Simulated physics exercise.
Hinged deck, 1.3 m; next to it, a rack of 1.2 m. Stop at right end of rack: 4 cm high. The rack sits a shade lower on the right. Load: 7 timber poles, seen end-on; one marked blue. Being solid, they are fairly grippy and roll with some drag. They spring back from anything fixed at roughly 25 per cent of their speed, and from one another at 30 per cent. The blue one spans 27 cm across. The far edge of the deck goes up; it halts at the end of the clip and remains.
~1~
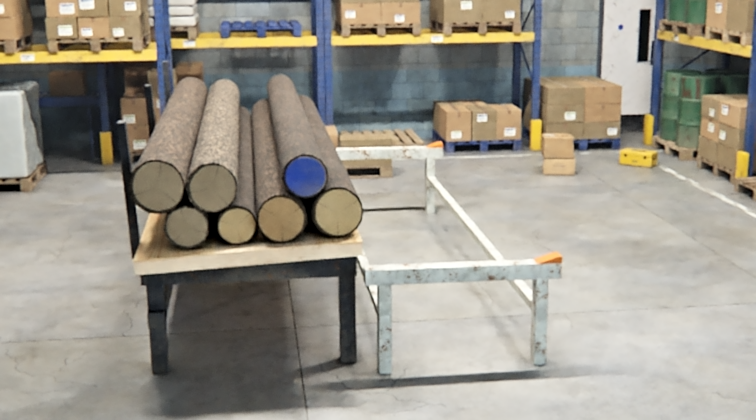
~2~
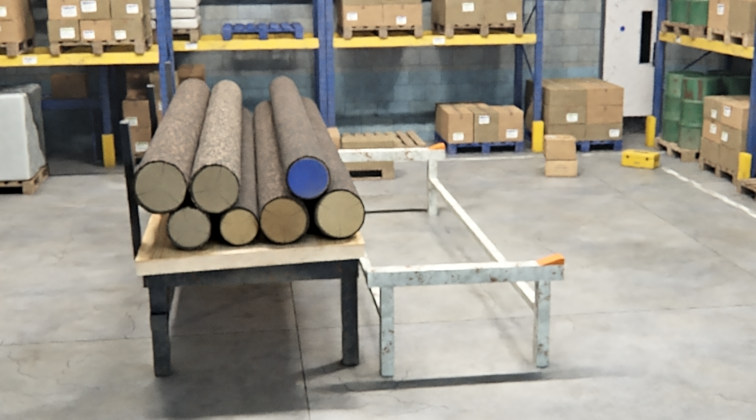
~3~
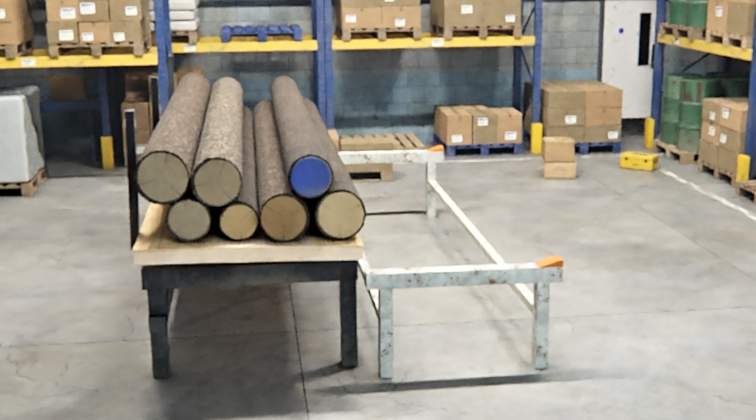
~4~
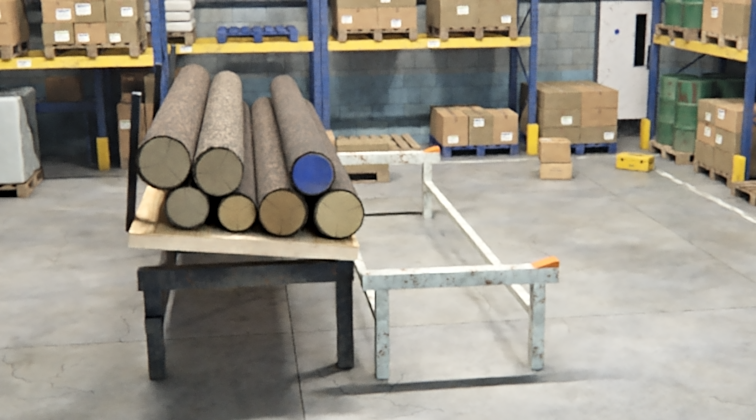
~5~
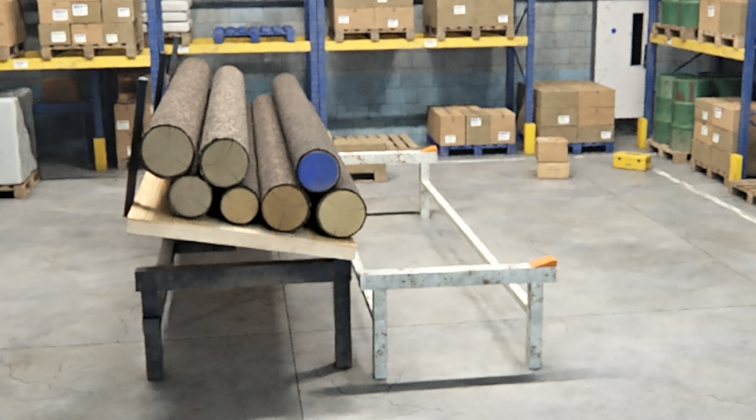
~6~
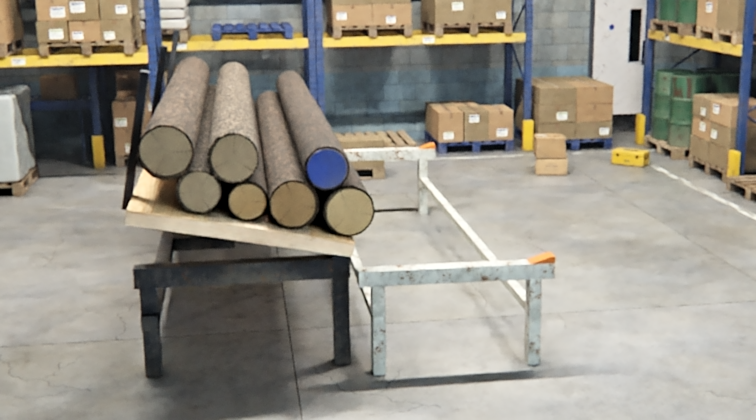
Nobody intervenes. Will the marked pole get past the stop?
It will leave the rack.
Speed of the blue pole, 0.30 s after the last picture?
The speed is close to 1.5 m/s.
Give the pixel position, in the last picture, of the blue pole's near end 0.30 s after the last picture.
Near (360, 179).
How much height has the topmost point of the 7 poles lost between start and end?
About 20 cm lower.
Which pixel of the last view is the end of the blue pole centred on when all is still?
It comes to rest around (682, 336).
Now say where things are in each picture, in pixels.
The first picture shows blue (305, 176); deck tilted 2° back; stop top at (560, 258).
The second picture shows blue (308, 178); deck tilted 2° back.
The third picture shows blue (311, 177); deck tilted 1° to the rack.
The fourth picture shows blue (313, 174); deck tilted 6° to the rack.
The fifth picture shows blue (318, 171); deck tilted 10° to the rack.
The sixth picture shows blue (327, 169); deck tilted 11° to the rack.
Another 0.3 s on from the last picture, blue is up on others, 5 cm from the hinge, rolling right; 0 of 7 over the stop.
Another 0.7 s on from the last picture, blue is up on others, 75 cm from the rack's far end, rolling right; 0 of 7 over the stop.
Another 1.1 s on from the last picture, blue is on the rack, 20 cm from the rack's far end, rolling right; 0 of 7 over the stop.
Another 1.5 s on from the last picture, blue is beyond the stop and falling; 1 of 7 over the stop.
In the end (3.7 s after the last picture), blue is beyond the stop, on the ground; 2 of 7 over the stop.
